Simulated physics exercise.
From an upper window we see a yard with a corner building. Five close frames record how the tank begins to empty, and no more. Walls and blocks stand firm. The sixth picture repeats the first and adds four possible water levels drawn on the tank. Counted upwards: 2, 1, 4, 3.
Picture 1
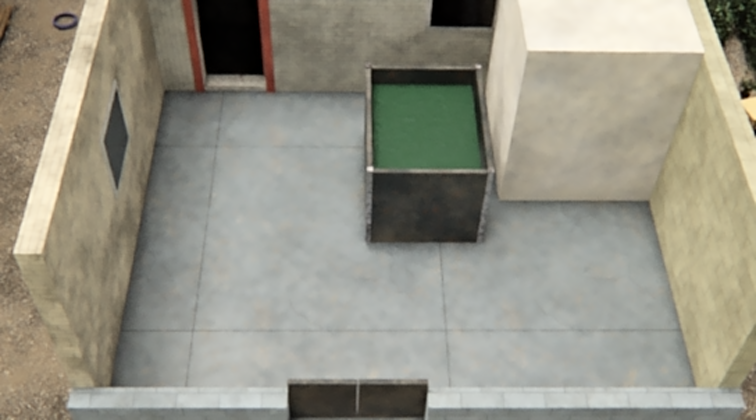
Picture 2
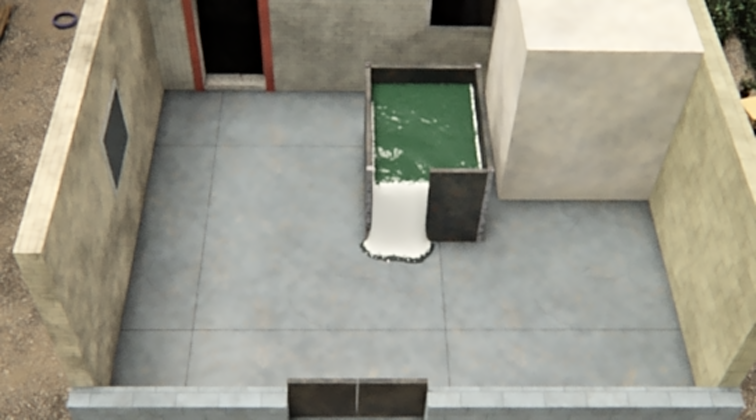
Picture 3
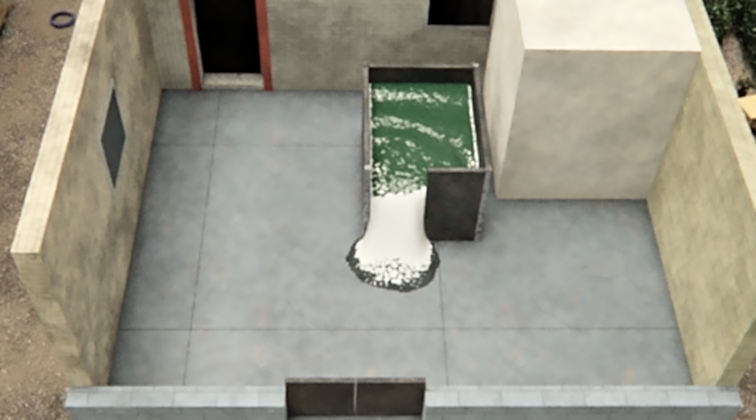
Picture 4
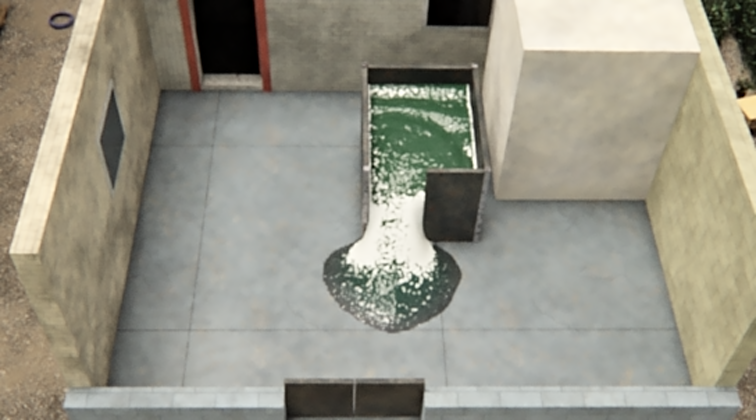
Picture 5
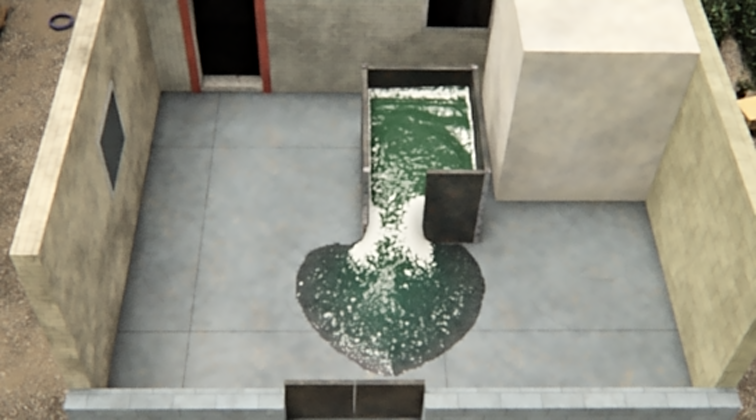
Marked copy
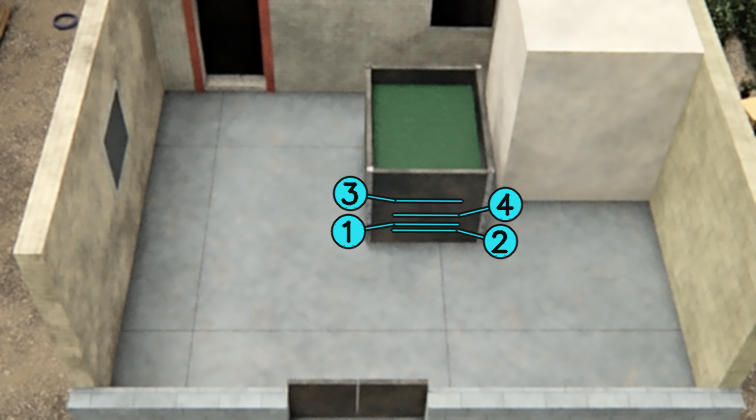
Walled concrete yard seen from above, with green water pouring from an opening in a dark tank and spreading across the ground.
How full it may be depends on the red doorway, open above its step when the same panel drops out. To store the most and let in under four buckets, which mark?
3 will do.
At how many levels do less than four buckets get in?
All of the four.
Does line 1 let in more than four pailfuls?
No, that is safe.
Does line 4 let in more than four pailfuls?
No, that is safe.
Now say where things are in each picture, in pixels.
Water in the tank at rest, its middle at (425, 132); foot of the red doorway at (236, 91); shut gate at (358, 385).
Water covers 1 % of the ground and shows as far out as (426, 252).
Water covers 2 % of the ground and shows as far out as (416, 282).
Water covers 6 % of the ground and shows as far out as (387, 324).
Water covers 11 % of the ground and shows as far out as (424, 345).
On the marked copy, 1 at (425, 224); 2 at (425, 230); 3 at (428, 200); 4 at (426, 215); from the bottom up 2, 1, 4, 3.
For line 1, nothing gets over.
For line 2, nothing gets over.
For line 3, a splash gets over, under a bucket.
For line 4, nothing gets over.
